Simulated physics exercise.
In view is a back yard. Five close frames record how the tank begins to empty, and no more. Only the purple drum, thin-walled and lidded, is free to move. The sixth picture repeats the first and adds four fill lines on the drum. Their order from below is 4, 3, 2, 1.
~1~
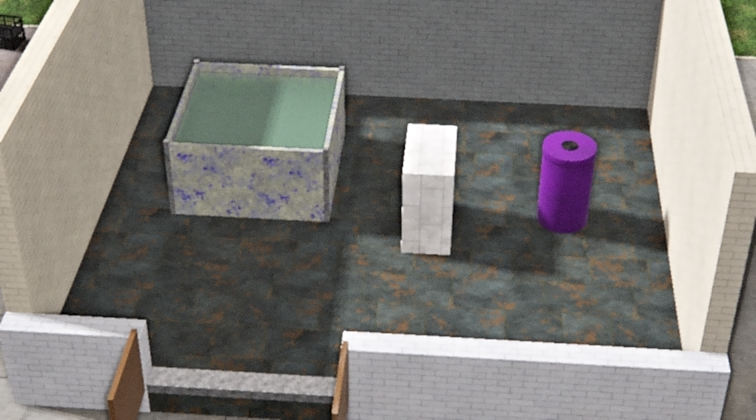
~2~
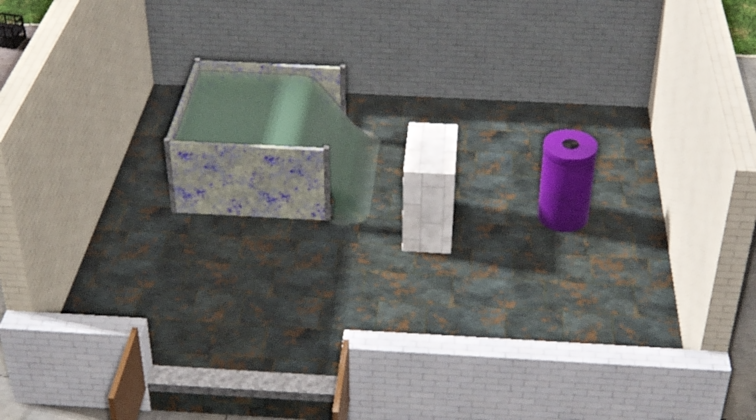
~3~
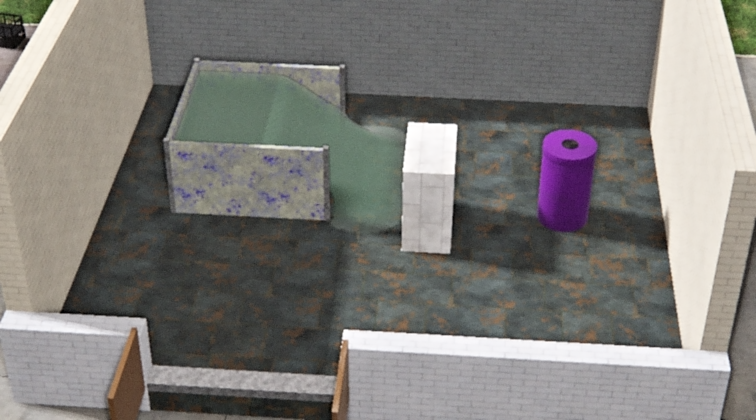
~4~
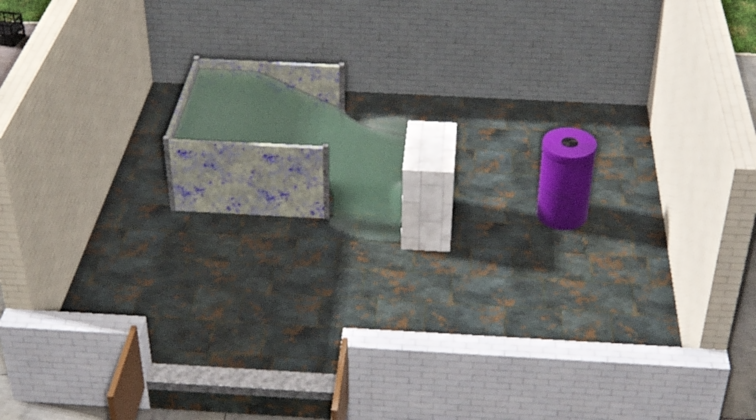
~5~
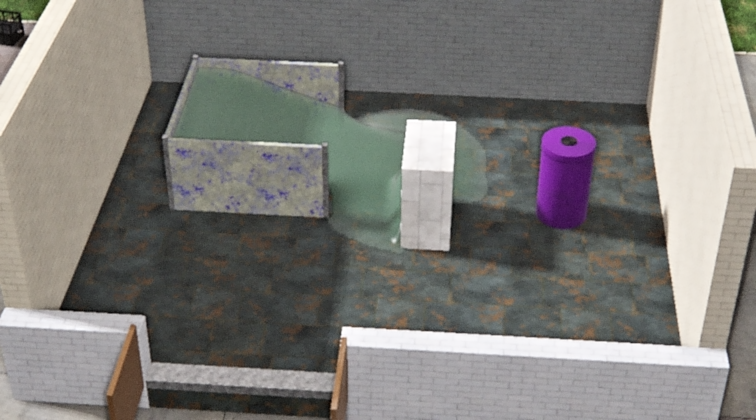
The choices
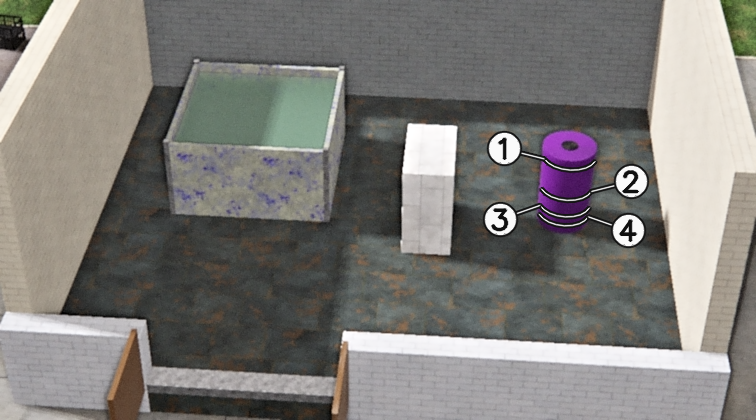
Greenish water poured out of the right side of a patterned tank in a walled yard, reached a white block and spread around behind it, while the purple drum farther right stayed standing.
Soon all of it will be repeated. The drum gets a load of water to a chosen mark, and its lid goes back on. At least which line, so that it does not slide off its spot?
Go for 2.
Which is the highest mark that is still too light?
3.
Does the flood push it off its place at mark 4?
Yes, that goes wrong.
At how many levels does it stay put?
Two of the four.
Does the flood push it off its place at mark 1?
No.
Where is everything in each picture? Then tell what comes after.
Lid of the purple drum at (570, 146); tank full, its middle at (258, 111); open gate at (245, 330), in the first picture.
In the second picture, 2 % of the ground under water, its edge towards the drum at (359, 187).
In the third picture, 6 % of the ground under water, its edge towards the drum at (357, 189).
Water covers 9 % of the ground, mostly out of sight from here, in the fourth picture.
Lid of the purple drum at (569, 141); water covers 12 % of the ground, mostly out of sight from here, in the fifth picture.
In white, 1 at (570, 170); 2 at (566, 200); 3 at (565, 216); 4 at (564, 225); from the bottom up 4, 3, 2, 1.
Choosing 1, it does not move.
Choosing 2, it does not move.
Choosing 3, it is pushed about half its own width away.
Choosing 4, it is pushed about 4 times its own width away.
